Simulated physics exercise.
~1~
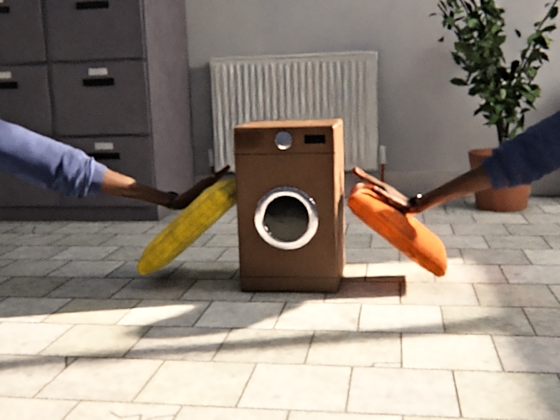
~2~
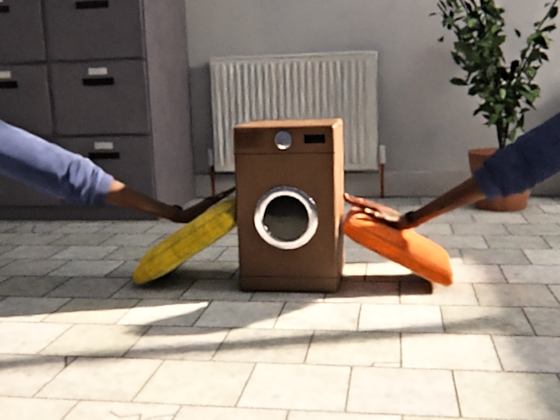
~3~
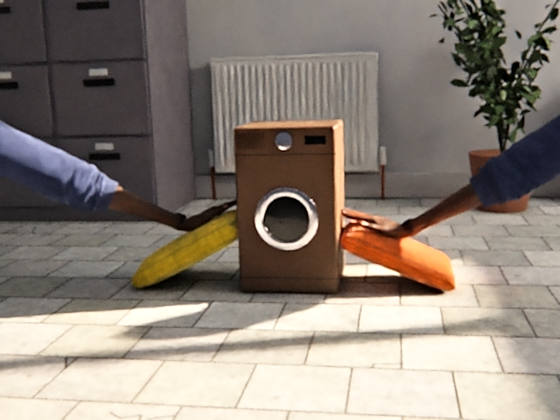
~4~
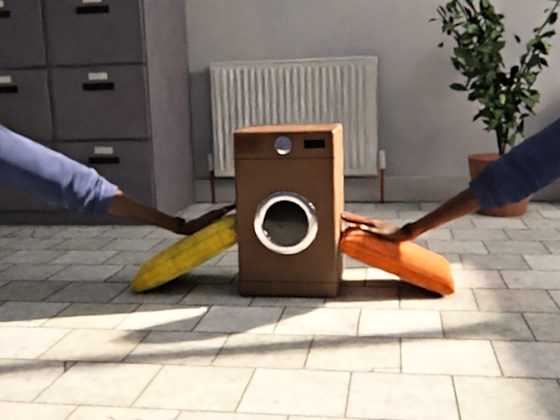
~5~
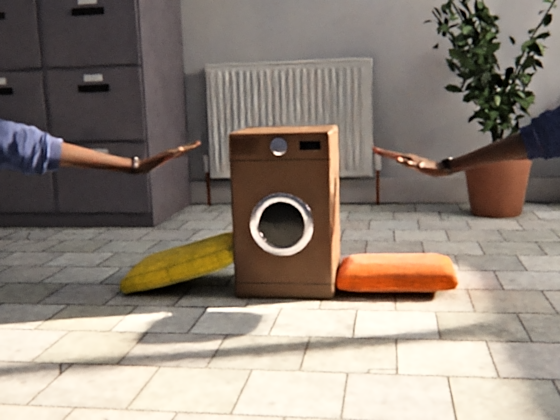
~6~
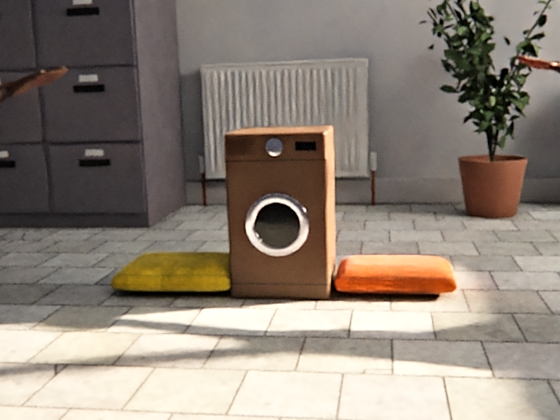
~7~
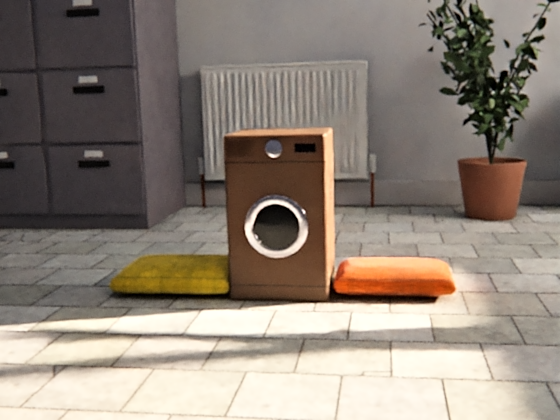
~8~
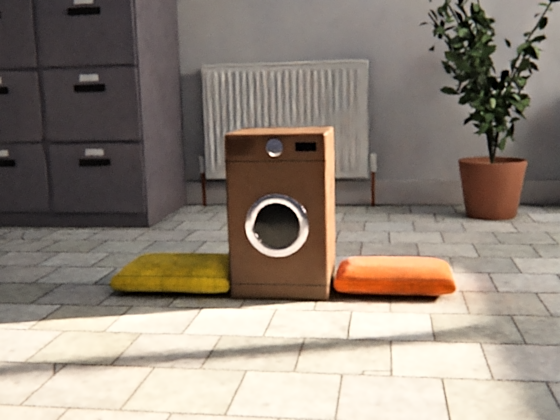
On a tiled floor, hands release two cushions leaning against a brown machine, and both settle flat.
